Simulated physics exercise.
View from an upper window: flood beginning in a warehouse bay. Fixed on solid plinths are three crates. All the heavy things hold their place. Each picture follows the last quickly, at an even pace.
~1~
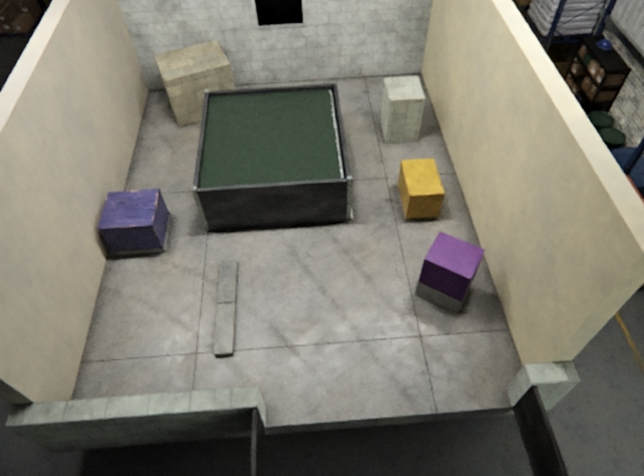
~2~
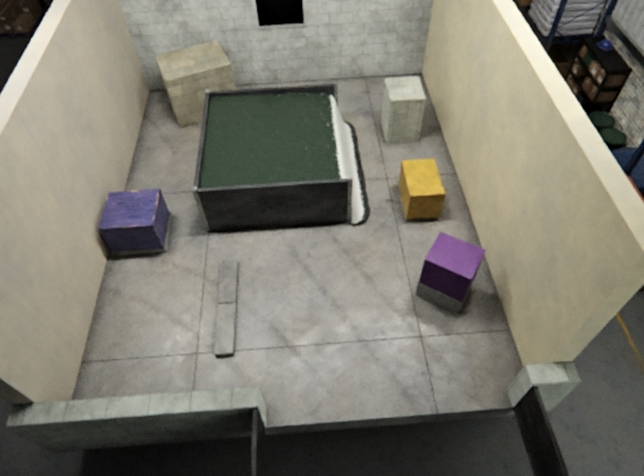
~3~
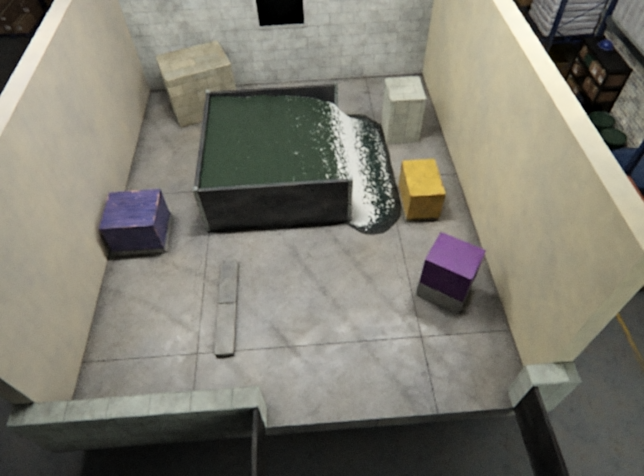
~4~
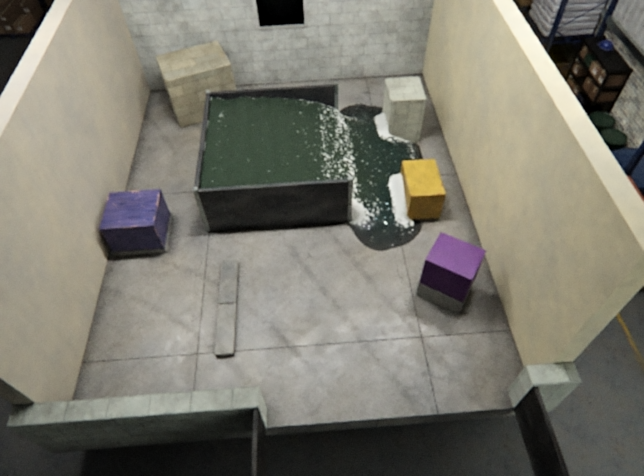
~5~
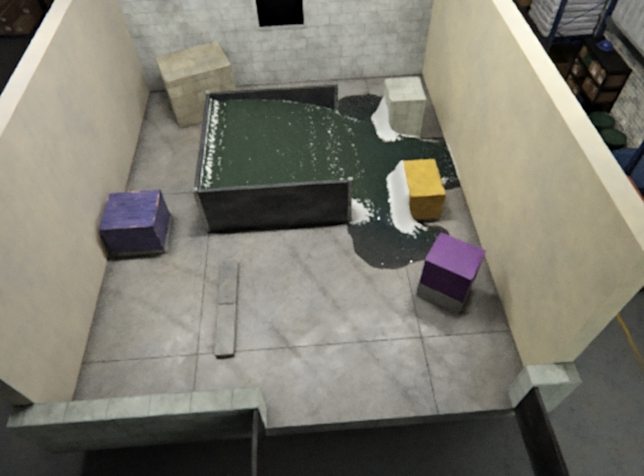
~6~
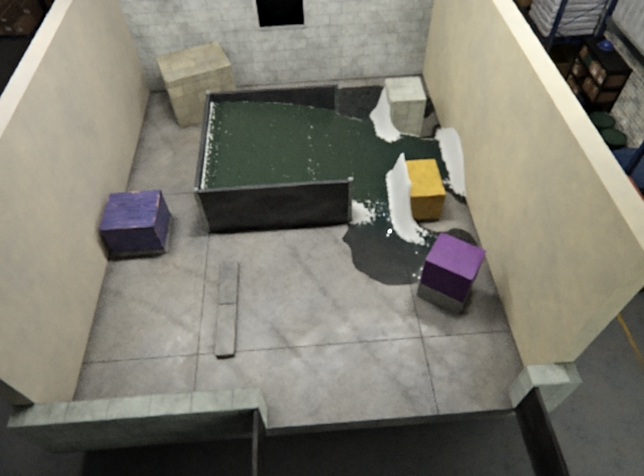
Warehouse bay from above, dark green water pouring from the open right side of a tank and spreading around pale and yellow blocks.
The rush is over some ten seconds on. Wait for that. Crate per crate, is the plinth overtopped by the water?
In the end the yellow crate will be a wet one; the blue crate will be a wet one; the purple crate will be a wet one.
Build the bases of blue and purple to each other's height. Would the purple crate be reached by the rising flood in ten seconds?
Verdict on the purple crate: It gets flooded.
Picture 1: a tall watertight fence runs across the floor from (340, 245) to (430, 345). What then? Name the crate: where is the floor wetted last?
I'd say the crate marked blue comes last.
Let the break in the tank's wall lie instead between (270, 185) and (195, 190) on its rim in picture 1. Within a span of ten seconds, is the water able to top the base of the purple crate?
Looking at the purple, it is left alone.
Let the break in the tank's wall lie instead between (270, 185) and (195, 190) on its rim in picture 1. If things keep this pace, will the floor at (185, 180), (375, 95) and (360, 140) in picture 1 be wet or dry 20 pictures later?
Okay, the first is left untouched, the next is left untouched, and the last is left untouched.
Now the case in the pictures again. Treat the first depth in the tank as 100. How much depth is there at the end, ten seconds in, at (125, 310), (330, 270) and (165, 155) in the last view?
The depths come to near 6, 2 and 10 per cent respectively.
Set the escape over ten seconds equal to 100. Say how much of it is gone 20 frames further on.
Roughly 40 percent.
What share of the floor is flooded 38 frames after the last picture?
My estimate is near 90 per cent.
A moment on, water covers 30 % of the floor; the yellow crate water round its plinth, the blue crate not reached, the purple crate water round its plinth.
Next, water covers 45 % of the floor; the yellow crate water round its plinth, the blue crate not reached, the purple crate water round its plinth.
Then, water covers 60 % of the floor; the yellow crate water round its plinth, the blue crate not reached, the purple crate water round its plinth.
Later, water covers 90 % of the floor; the yellow crate water round its plinth, the blue crate water round its plinth, the purple crate water round its plinth.
In the end, water covers 100 % of the floor; the yellow crate was topped, the blue crate was topped, the purple crate was topped.
